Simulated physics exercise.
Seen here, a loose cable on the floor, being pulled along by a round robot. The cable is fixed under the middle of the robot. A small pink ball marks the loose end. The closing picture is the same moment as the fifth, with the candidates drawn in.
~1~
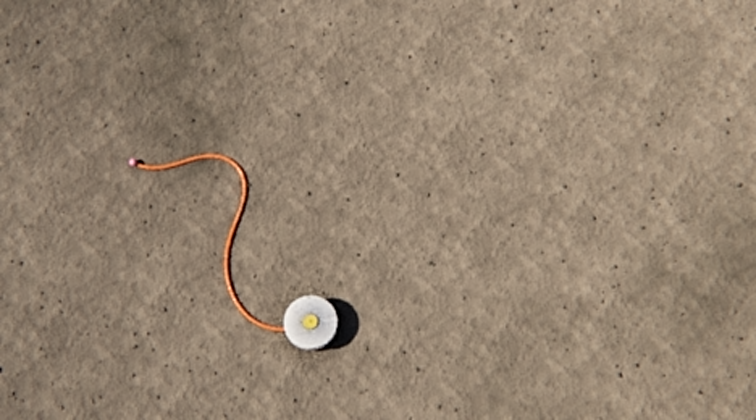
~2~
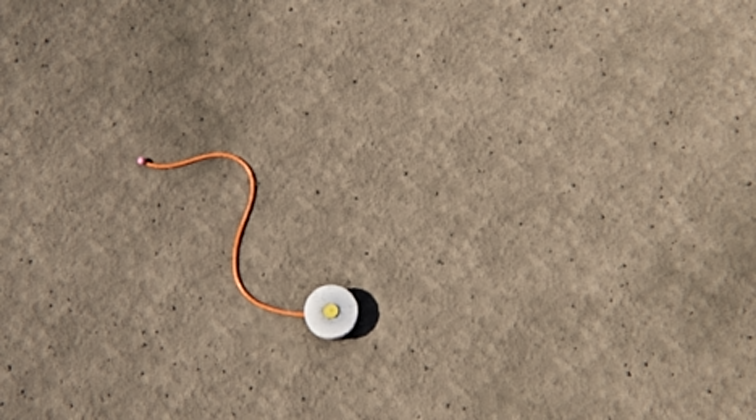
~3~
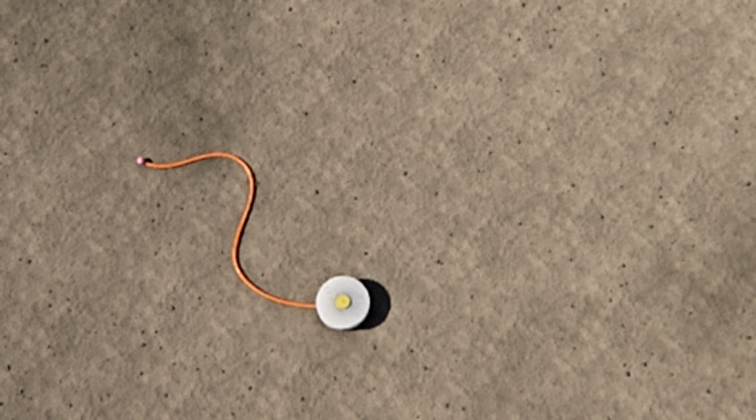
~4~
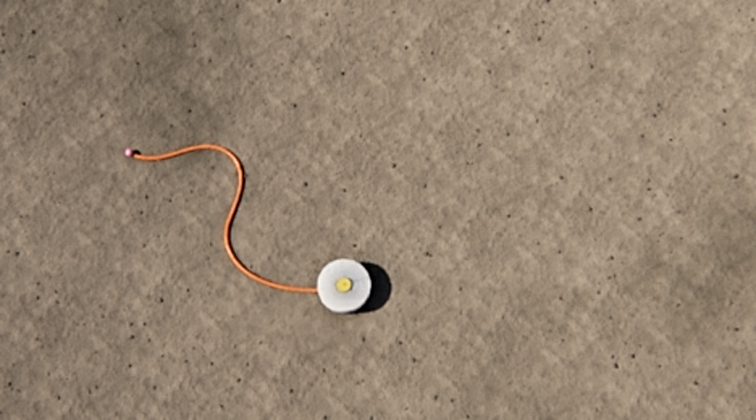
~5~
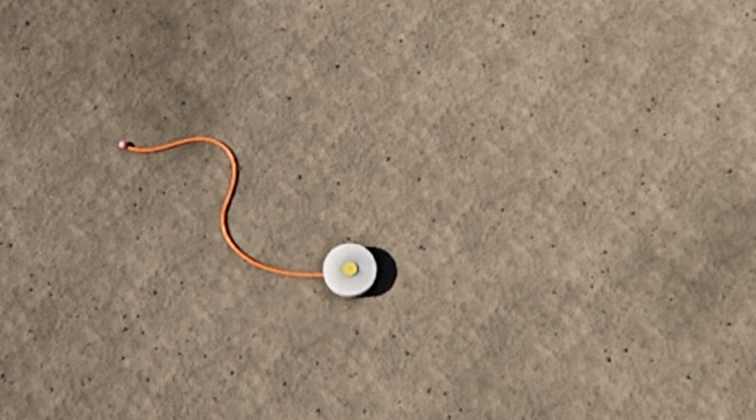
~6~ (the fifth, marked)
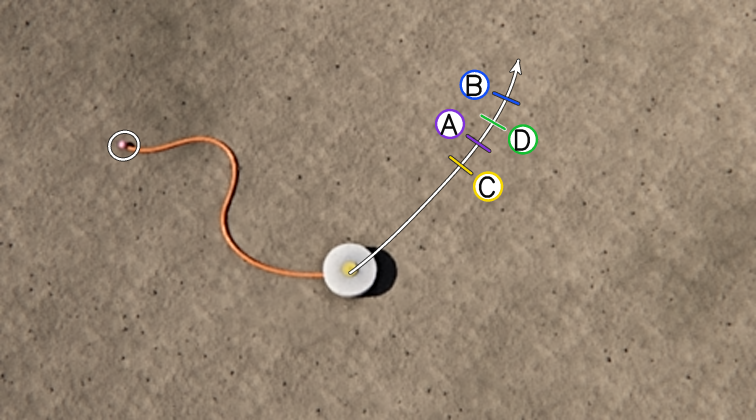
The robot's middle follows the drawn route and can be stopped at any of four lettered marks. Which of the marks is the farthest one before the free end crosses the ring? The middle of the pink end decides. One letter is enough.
No farther than C.
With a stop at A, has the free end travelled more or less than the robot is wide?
Less.
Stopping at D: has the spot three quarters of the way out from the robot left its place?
By then, yes.
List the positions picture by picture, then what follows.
In the first picture, free end (134, 162); robot (311, 323).
In the second picture, robot (331, 313); free end (142, 161).
In the third picture, robot (343, 304); free end (141, 161).
In the fourth picture, robot (344, 287); free end (130, 153).
In the fifth picture, robot (350, 271); free end (123, 145).
On the marked copy, A at (478, 143); B at (506, 98); C at (461, 165); D at (493, 122); the ring at (124, 146); the route from (350, 273) via (453, 175) to (518, 60).
Taking C. A third of the way, robot (393, 235), middle of the cable (237, 202), free end (123, 145).
Two thirds of the way, robot (431, 196), middle of the cable (263, 195), free end (123, 145).
When it is over, robot (462, 162), middle of the cable (291, 180), free end (130, 147); the free end is still in its ring.
As for the rest, A drags the free end to (147, 148); B drags the free end to (183, 154); D drags the free end to (164, 151).
